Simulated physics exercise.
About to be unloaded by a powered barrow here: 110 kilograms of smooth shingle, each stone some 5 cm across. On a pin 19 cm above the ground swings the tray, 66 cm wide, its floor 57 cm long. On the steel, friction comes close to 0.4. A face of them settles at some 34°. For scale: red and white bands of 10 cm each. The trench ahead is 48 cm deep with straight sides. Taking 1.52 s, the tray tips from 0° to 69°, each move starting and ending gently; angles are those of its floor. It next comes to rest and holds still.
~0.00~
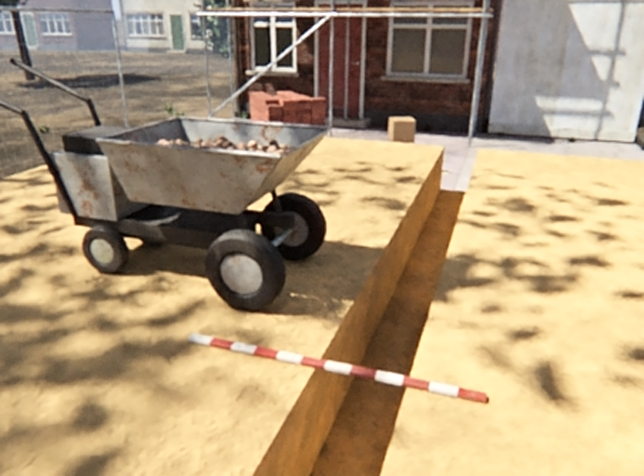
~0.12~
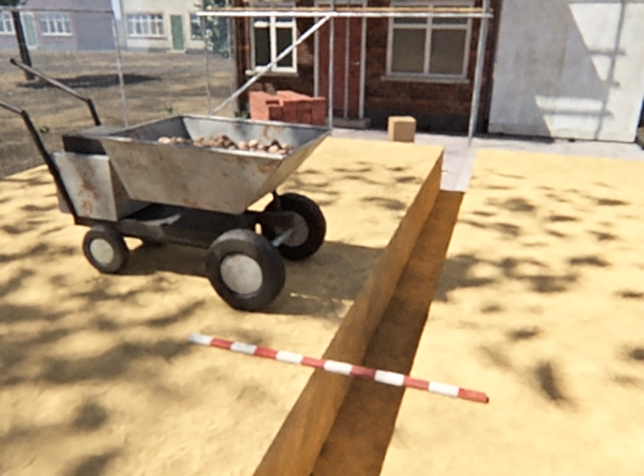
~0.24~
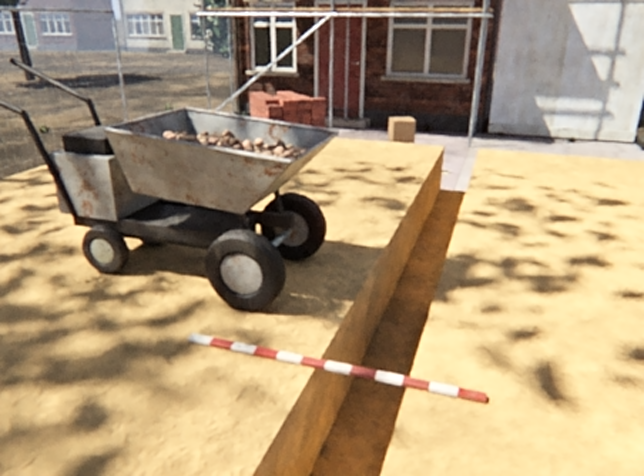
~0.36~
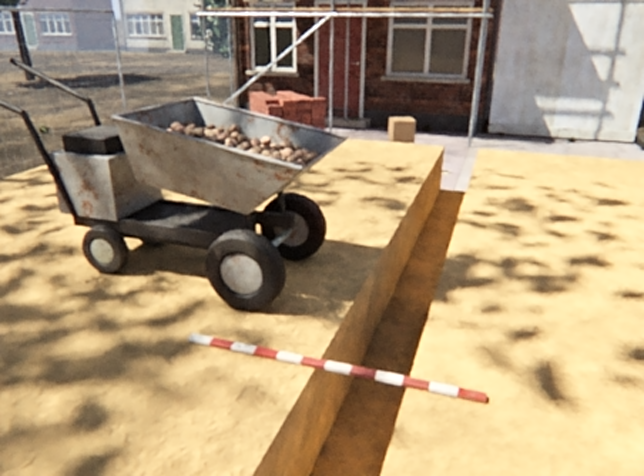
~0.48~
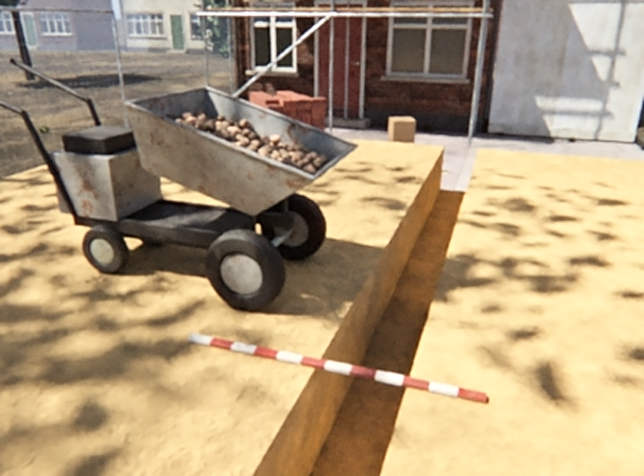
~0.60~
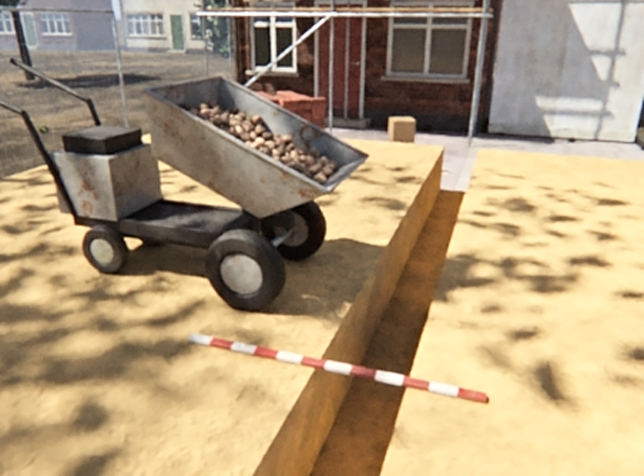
On a sunlit patch of sandy ground before a brick house with scaffolding, seen from slightly above by a still camera, a straight-sided trench runs away from the viewer. A grey metal barrow with black wheels stands at left, its tray holding brownish stones, behind a red-and-white banded pole lying across the trench. The tray starts level, then steadily tilts, its rear rising and the stones tilting with it toward the right.
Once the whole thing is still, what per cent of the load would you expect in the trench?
I would expect about 64 per cent.
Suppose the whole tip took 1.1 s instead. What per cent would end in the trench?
About 55%.
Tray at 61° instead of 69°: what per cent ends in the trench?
Then roughly 70 percent.
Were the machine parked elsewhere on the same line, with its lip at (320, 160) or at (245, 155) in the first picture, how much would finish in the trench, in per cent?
I'd expect close to 20 per cent at the first and 100 per cent at the second.
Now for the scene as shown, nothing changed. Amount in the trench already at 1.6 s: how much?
By that moment, roughly 35 per cent of the load.
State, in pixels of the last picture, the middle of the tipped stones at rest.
Roughly at pixel (412, 370).
After 1.1 s the floor is at 58°; 100 % in the tray; the foremost stones are at (380, 238).
After 1.6 s the floor is at 69°; 44 % in the tray, 33 % in the trench, 23 % past the trench; the foremost stones are at (520, 321).
After 2.0 s the floor is at 69°; 15 % in the tray, 49 % in the trench, 36 % past the trench; the foremost stones are at (609, 323).
After 3.9 s the floor is at 69°; 0 % in the tray, 64 % in the trench, 36 % past the trench; the foremost stones are past the picture's edge.
